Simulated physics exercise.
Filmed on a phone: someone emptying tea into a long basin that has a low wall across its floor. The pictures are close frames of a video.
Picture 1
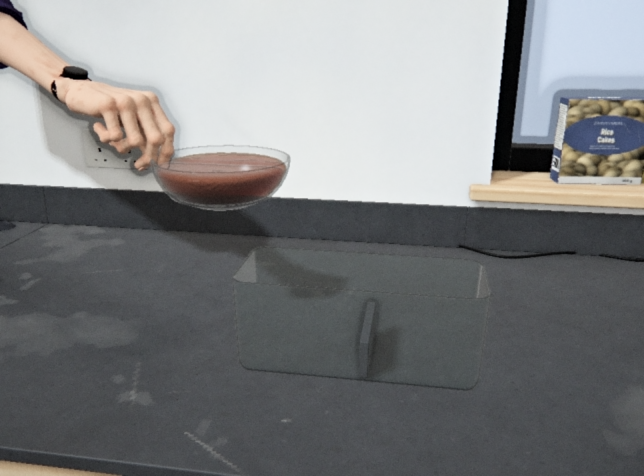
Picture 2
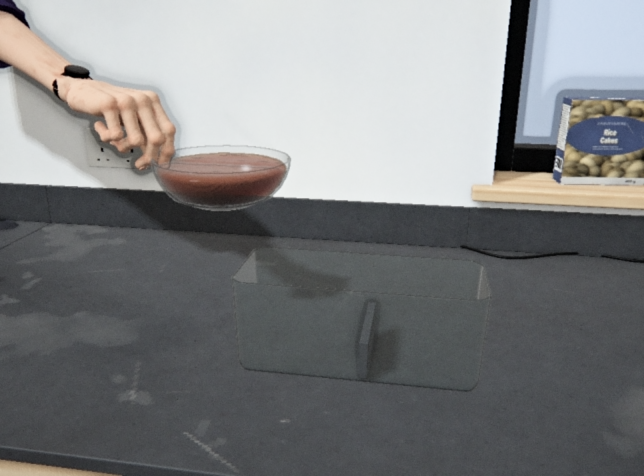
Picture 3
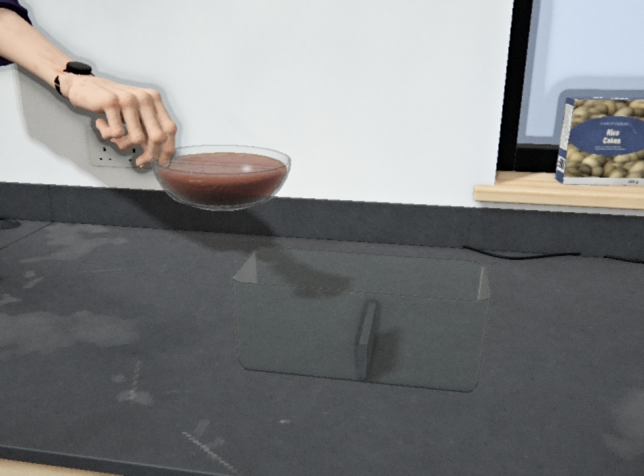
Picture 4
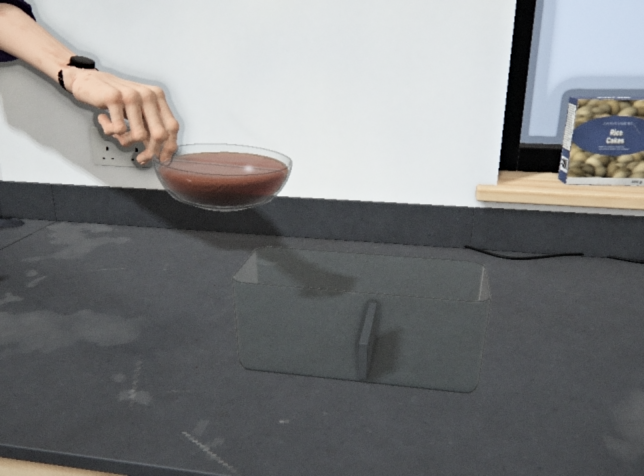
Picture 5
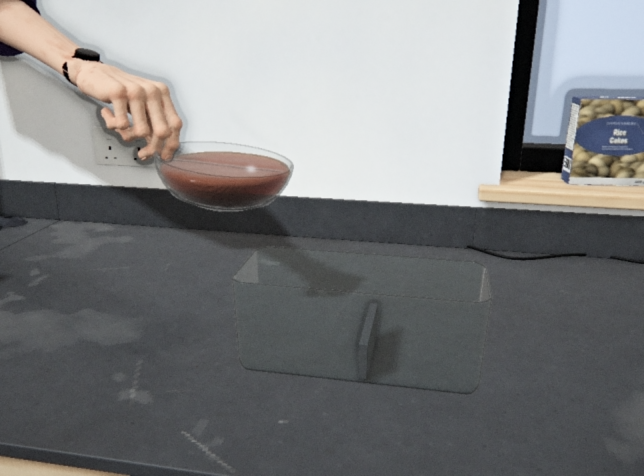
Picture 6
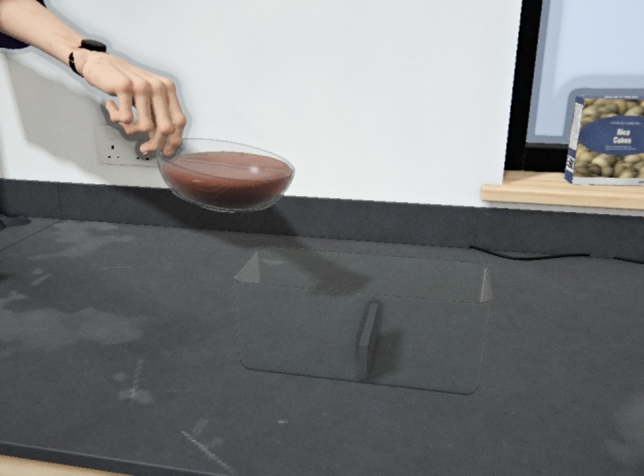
A hand holds a glass bowl of reddish-brown liquid above a clear basin, tilting it slightly rightward.
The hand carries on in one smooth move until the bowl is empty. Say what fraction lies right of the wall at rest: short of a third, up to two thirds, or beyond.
The share right of the wall is not even a third.
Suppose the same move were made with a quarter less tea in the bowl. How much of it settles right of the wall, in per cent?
It comes to 5 per cent or so.
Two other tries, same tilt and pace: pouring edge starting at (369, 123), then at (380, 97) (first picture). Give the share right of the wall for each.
About 80 and 80 per cent.
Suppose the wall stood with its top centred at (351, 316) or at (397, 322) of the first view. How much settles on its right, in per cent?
Roughly 15 per cent, and 5 per cent.
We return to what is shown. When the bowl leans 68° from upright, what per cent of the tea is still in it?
It comes to 20 per cent or so.
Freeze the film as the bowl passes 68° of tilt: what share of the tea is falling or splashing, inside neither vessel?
About 35 per cent.
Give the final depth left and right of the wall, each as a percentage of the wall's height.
Left about 70, right about 0.
A moment on, the bowl is tipped part way and 21 per cent is still to pour, 41 is left of the wall and 0 right of it.
Next, the bowl is tipped right over and 0 per cent is still to pour, 89 is left of the wall and 4 right of it.
Then the bowl is tipped right over and 0 per cent is still to pour, 88 is left of the wall and 5 right of it.
Later the bowl is tipped right over and 0 per cent is still to pour, 88 is left of the wall and 5 right of it.
Finally, 88 per cent lies left of the wall, 5 right of it and 7 outside.
